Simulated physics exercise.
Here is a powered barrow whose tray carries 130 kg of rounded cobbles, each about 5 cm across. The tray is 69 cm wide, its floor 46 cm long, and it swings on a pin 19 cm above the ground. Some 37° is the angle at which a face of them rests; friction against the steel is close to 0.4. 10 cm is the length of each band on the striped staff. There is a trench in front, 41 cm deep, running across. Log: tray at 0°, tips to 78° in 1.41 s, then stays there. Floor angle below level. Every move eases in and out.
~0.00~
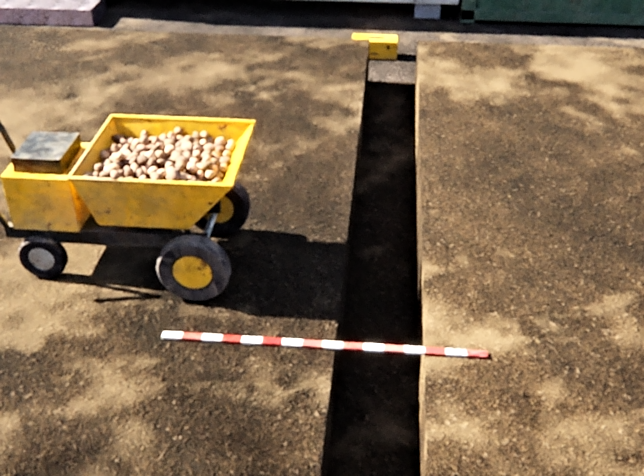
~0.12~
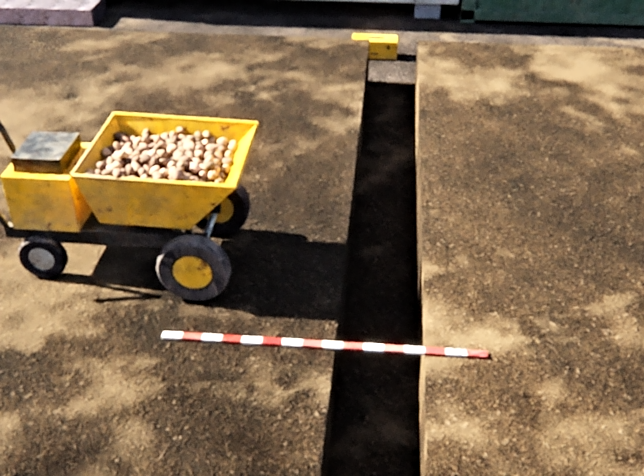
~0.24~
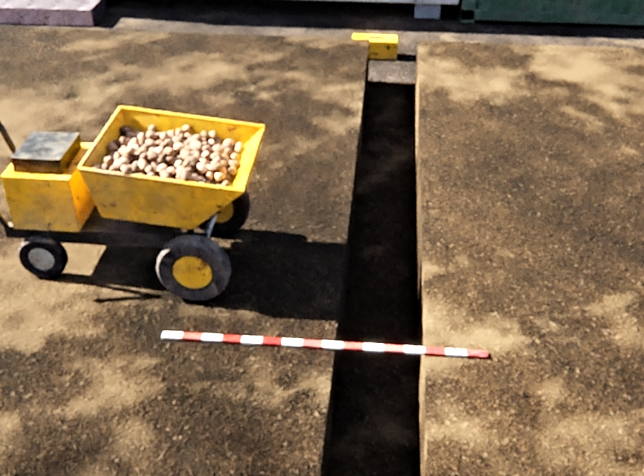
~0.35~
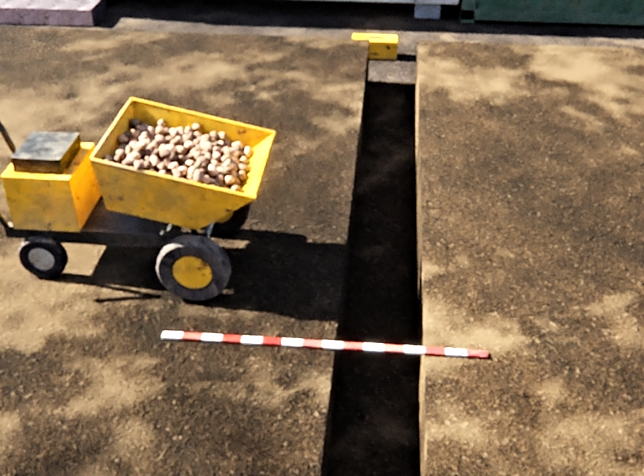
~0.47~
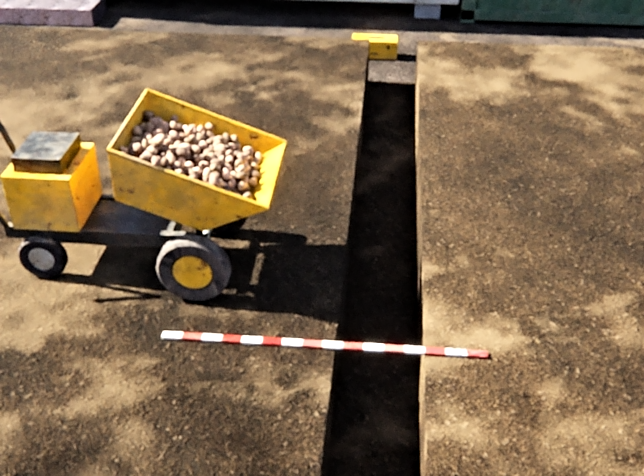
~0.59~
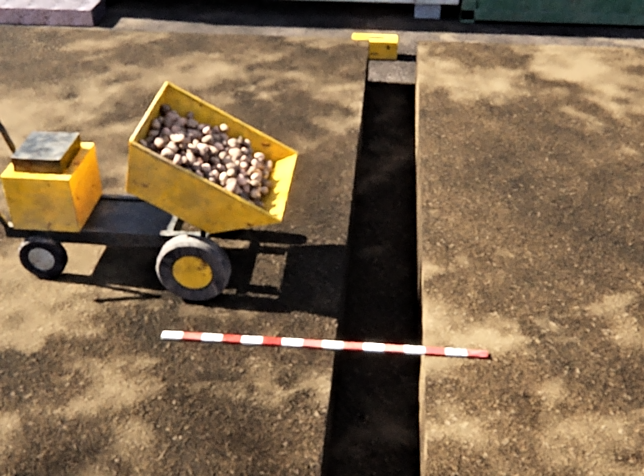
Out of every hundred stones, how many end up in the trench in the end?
Around 56 in every hundred.
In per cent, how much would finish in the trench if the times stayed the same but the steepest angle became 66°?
The trench would hold about 75% of it.
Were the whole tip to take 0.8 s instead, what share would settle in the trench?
Then roughly 65 percent.
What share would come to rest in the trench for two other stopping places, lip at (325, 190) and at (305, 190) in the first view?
The first start gives about 75 per cent, the second about 90.
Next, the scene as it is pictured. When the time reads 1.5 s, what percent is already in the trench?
By that point it's something like 35 in a hundred.
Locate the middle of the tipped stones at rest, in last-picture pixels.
Around (377, 322).
After 1.1 s the floor is at 66°; 99 % in the tray, 1 % short of the trench; the foremost stones are at (324, 264).
After 1.5 s the floor is at 78°; 51 % in the tray, 16 % short of the trench, 33 % in the trench; the foremost stones are at (414, 326).
After 1.9 s the floor is at 78°; 32 % in the tray, 17 % short of the trench, 51 % in the trench; the foremost stones are at (419, 316).
After 3.8 s the floor is at 78°; 26 % in the tray, 17 % short of the trench, 56 % in the trench; the foremost stones are at (419, 302).
